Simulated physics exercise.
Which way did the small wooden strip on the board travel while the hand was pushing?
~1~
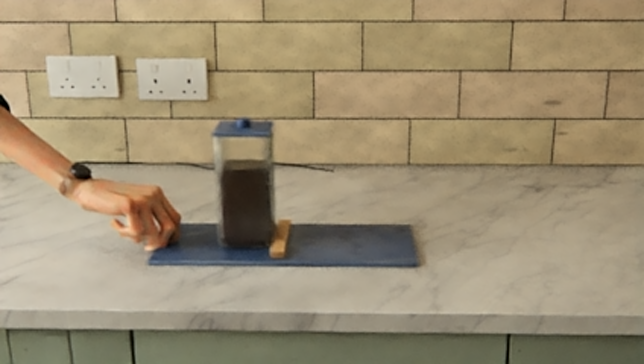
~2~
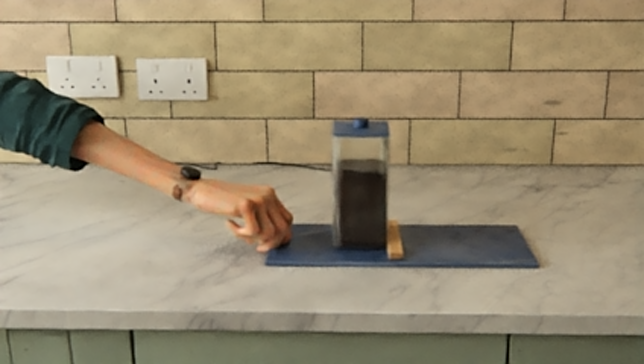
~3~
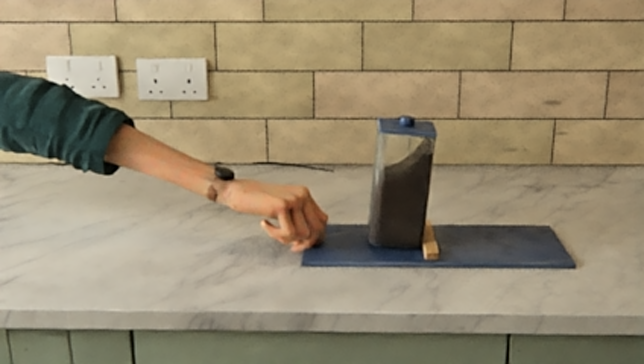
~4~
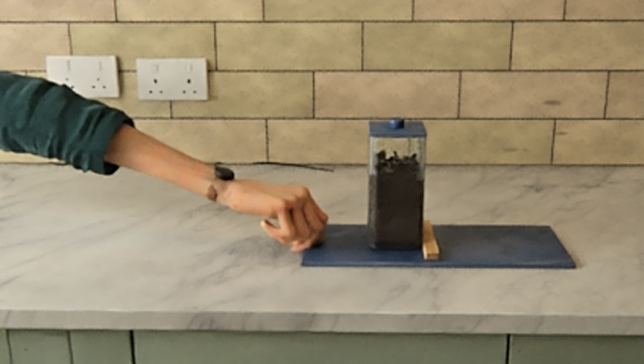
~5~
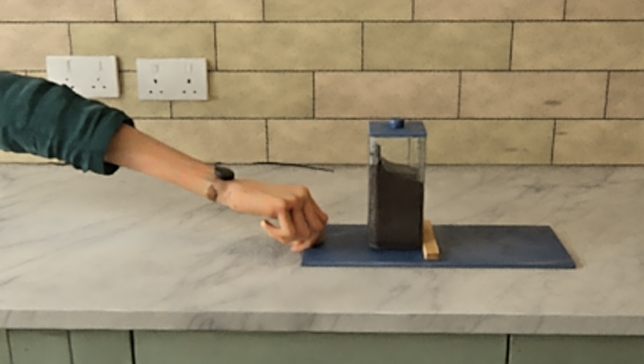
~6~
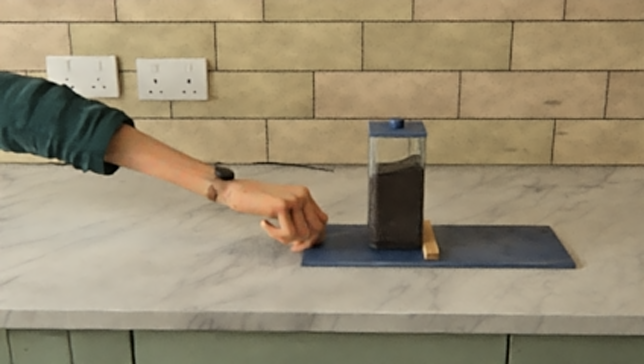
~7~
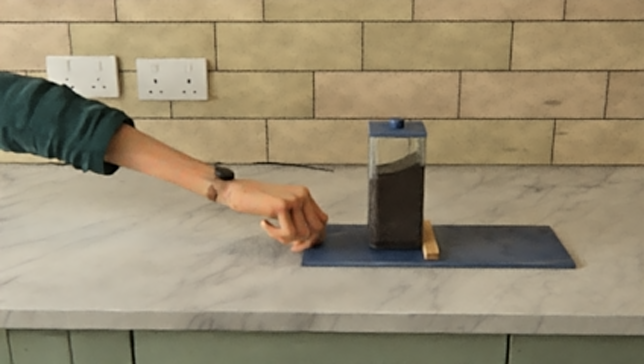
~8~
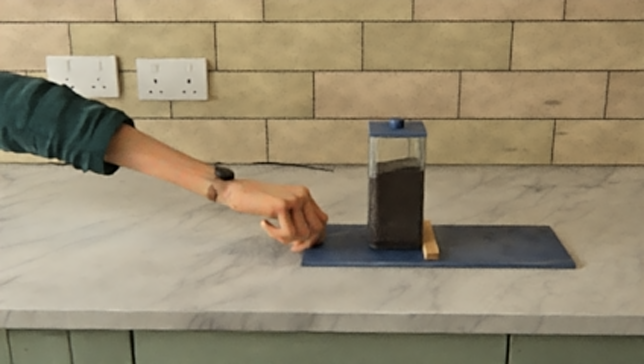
The wooden strip travelled to the right along with the board.
